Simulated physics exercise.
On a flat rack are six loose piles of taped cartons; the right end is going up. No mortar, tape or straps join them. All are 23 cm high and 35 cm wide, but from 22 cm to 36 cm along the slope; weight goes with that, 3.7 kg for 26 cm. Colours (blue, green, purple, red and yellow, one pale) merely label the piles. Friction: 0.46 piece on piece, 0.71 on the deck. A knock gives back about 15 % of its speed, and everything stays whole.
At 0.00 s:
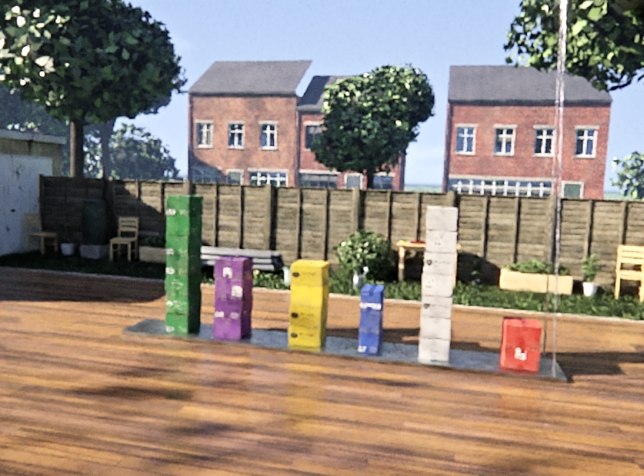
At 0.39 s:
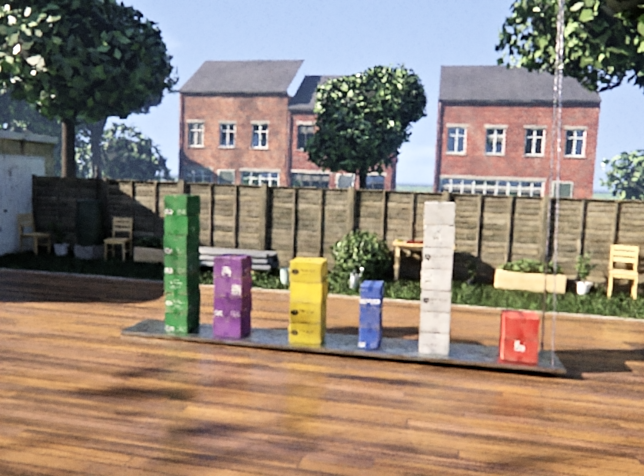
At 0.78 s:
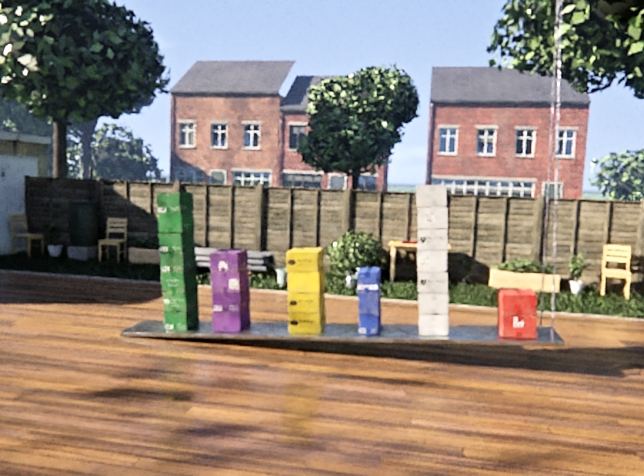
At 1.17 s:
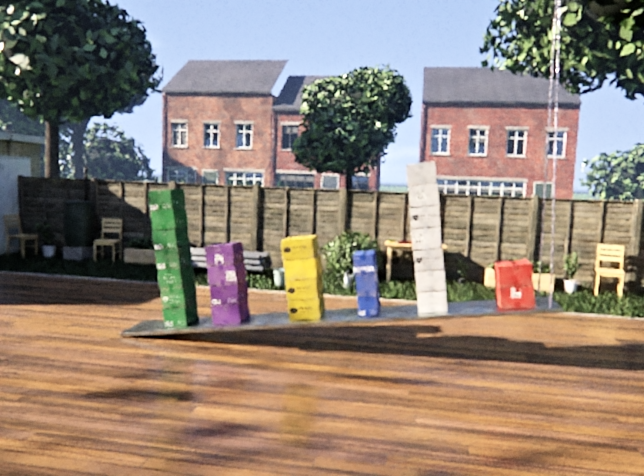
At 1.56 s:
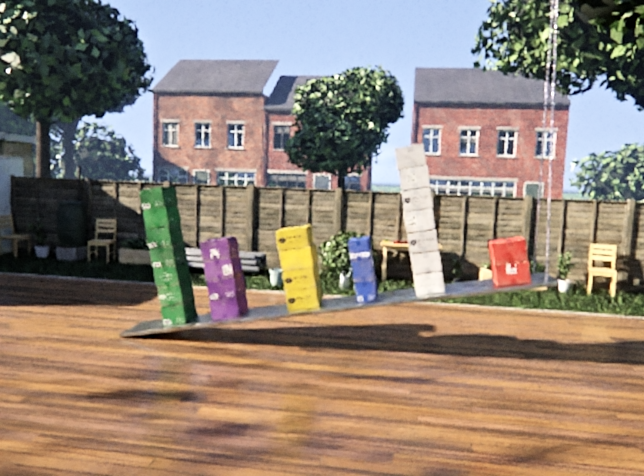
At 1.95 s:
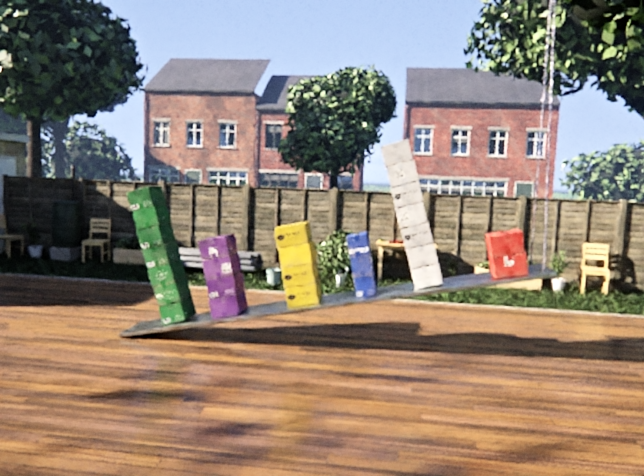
The rack's right end rises steadily, and the six colored carton piles lean left with it.
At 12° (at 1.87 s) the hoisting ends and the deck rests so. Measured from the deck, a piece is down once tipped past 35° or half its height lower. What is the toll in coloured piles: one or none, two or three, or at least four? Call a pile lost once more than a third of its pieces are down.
The toll is upwards of three.
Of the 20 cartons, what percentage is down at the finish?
About 80 per cent.
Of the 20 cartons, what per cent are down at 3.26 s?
At that moment 50 per cent.
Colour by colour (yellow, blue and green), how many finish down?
Ending so: Yellow 3, blue 3, green 7.
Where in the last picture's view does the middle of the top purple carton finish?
Around (96, 298).
After 2.54 s, slope 12°; 7 of the 20 other cartons down; top green carton leaning 39°, 24 cm lower; top blue carton shifted 26 mm.
After 3.26 s, slope 12°; 10 of the 20 other cartons down; top green carton on its side; top yellow carton leaning 13°, 8 cm lower.
At rest (5.1 s), slope 12°; 16 of the 20 other cartons down; top purple carton upside down; top green carton on its side. Wrecked, blue, green, purple and yellow. As the last picture would show them, middles, top purple carton near (96, 298), top green carton near (34, 312).
